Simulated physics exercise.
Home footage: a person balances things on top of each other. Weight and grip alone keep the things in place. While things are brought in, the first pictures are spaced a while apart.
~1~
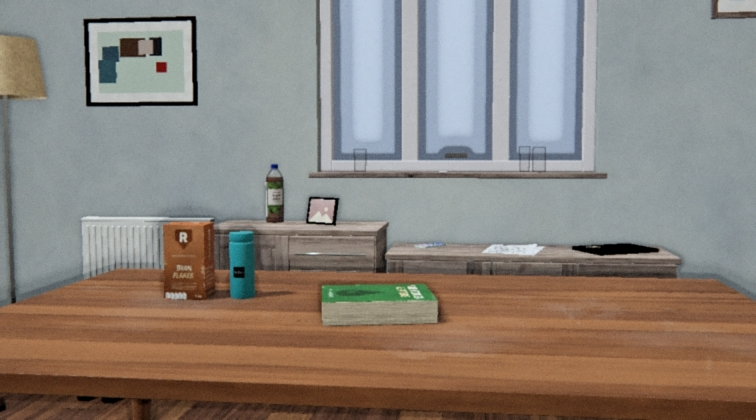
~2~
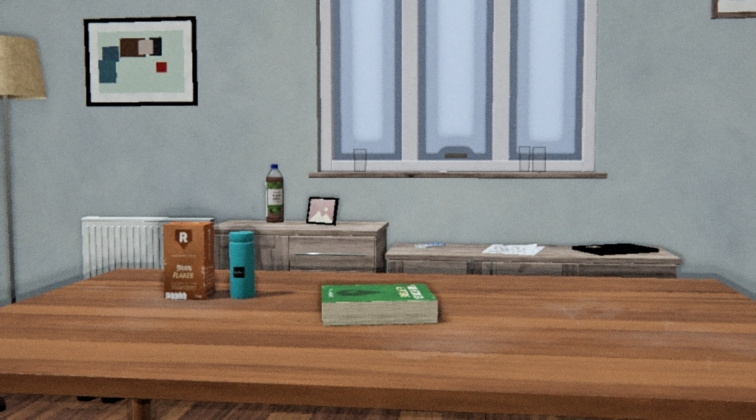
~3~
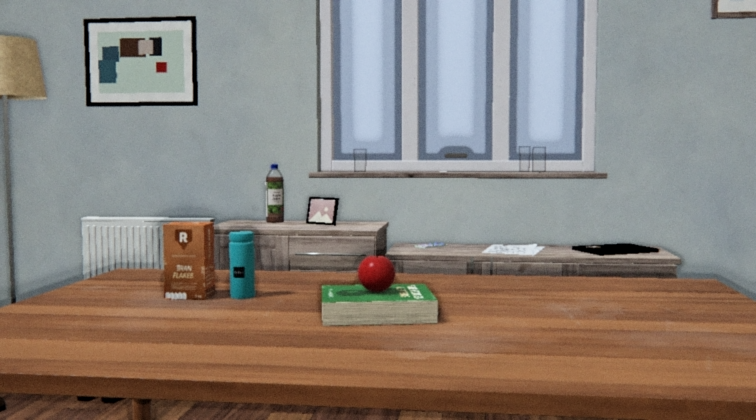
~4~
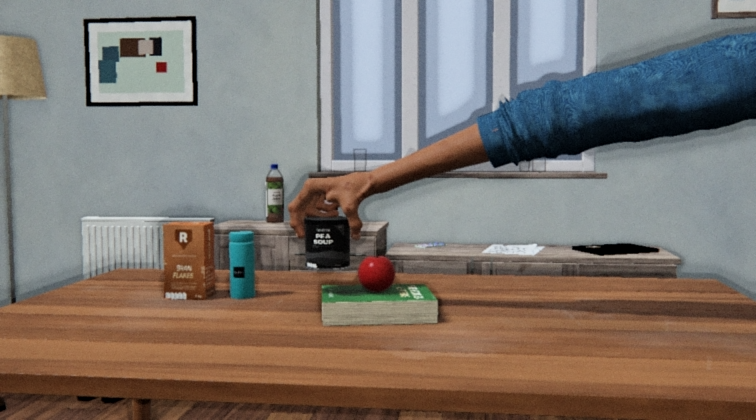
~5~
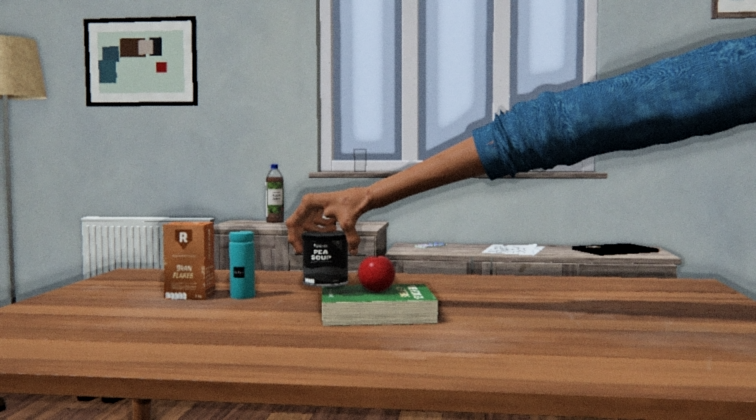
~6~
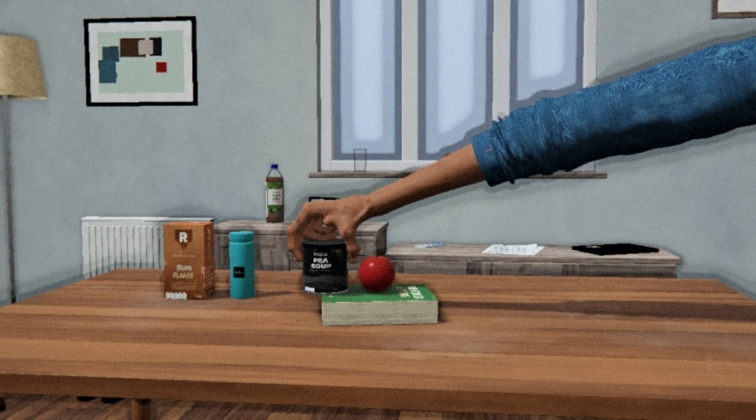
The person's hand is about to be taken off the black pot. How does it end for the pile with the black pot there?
The pile bears the load.
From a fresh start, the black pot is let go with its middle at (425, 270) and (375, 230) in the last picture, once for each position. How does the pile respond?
On the first go it remains standing, and on the second it collapses.
Then, 0.30 s later than the last frame, all is still.
Then, 0.70 s later than the last frame, black pot resting near (325, 267).
When it is over, all 5 as before. End places, in pixels of the last picture, black pot near (325, 267). The pile stays up.
